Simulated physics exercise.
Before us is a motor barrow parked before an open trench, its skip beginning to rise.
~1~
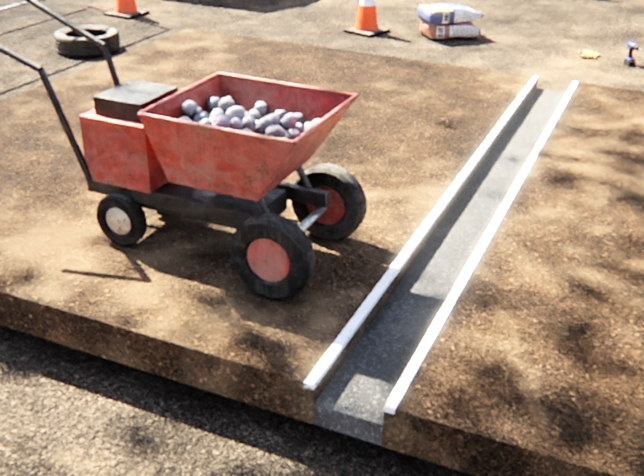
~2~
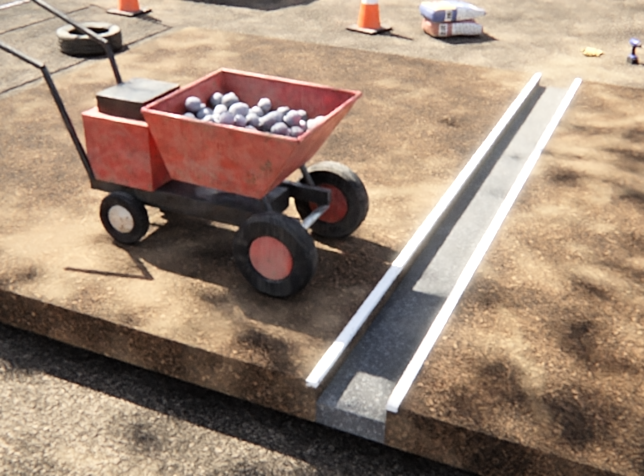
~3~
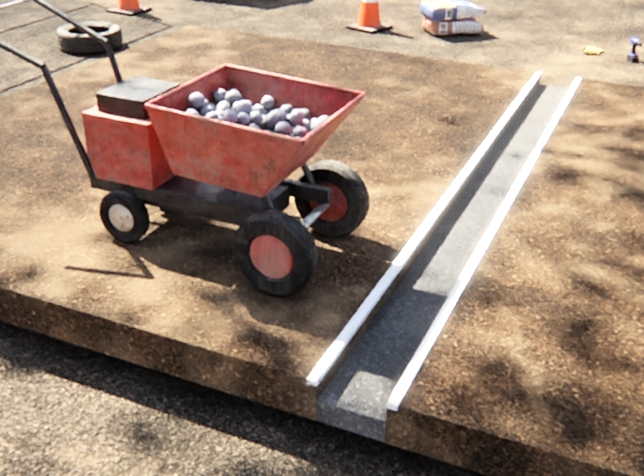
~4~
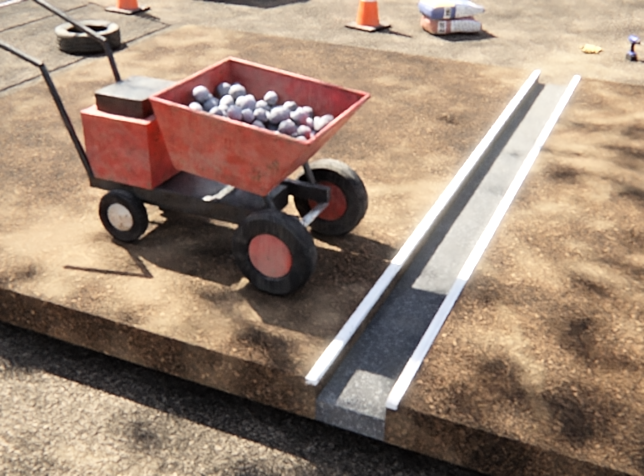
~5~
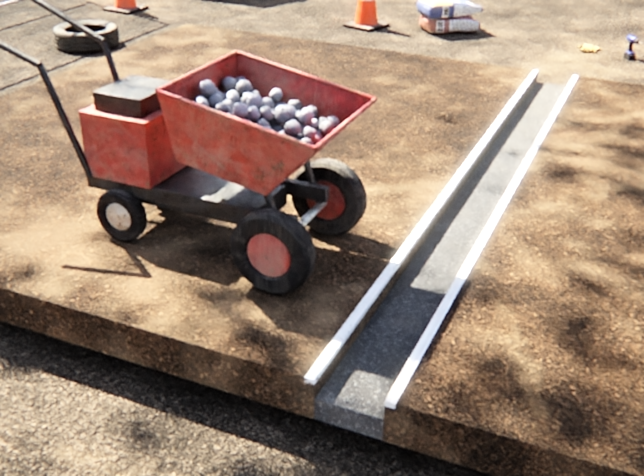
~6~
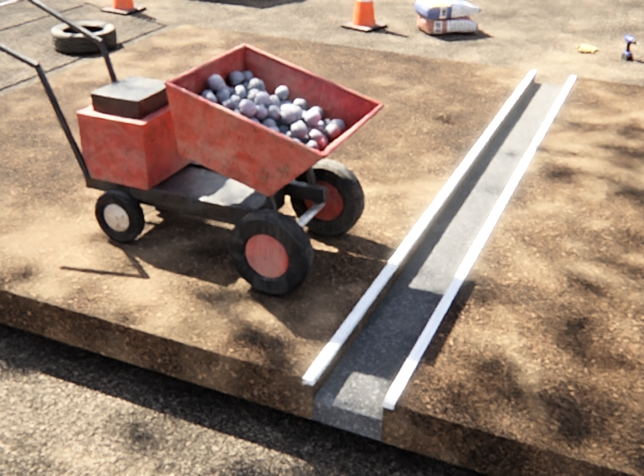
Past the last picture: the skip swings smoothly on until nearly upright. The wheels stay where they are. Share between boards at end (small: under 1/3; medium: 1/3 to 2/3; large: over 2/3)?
Medium.
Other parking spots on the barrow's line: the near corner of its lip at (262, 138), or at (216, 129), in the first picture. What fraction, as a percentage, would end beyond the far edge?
20 and 0 percent, in that order.
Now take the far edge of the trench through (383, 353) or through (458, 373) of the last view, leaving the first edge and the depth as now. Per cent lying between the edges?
0 and 90 percent.
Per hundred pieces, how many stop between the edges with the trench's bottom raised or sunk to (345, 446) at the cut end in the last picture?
I'd say roughly 60 in a hundred.
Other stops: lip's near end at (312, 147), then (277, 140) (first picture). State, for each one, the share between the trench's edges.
Estimates: 20 %, 60 %.
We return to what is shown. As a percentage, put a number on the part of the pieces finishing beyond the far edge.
Near 50 in every hundred.
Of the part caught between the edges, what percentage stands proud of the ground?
About 35 per cent.
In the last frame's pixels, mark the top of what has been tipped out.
I'd place the summit at about pixel (468, 279).
Soon after the last picture, skip tipped steeply; all in the skip.
A little later, skip tipped right over; most in the skip; a small part in or heaped over the trench; a small part beyond it; a stray few falling.
Later still, skip tipped right over; a small part in the skip; about half in or heaped over the trench; about half beyond it.
At rest, skip tipped right over; a small part in the skip; about half in or heaped over the trench; about half beyond it.
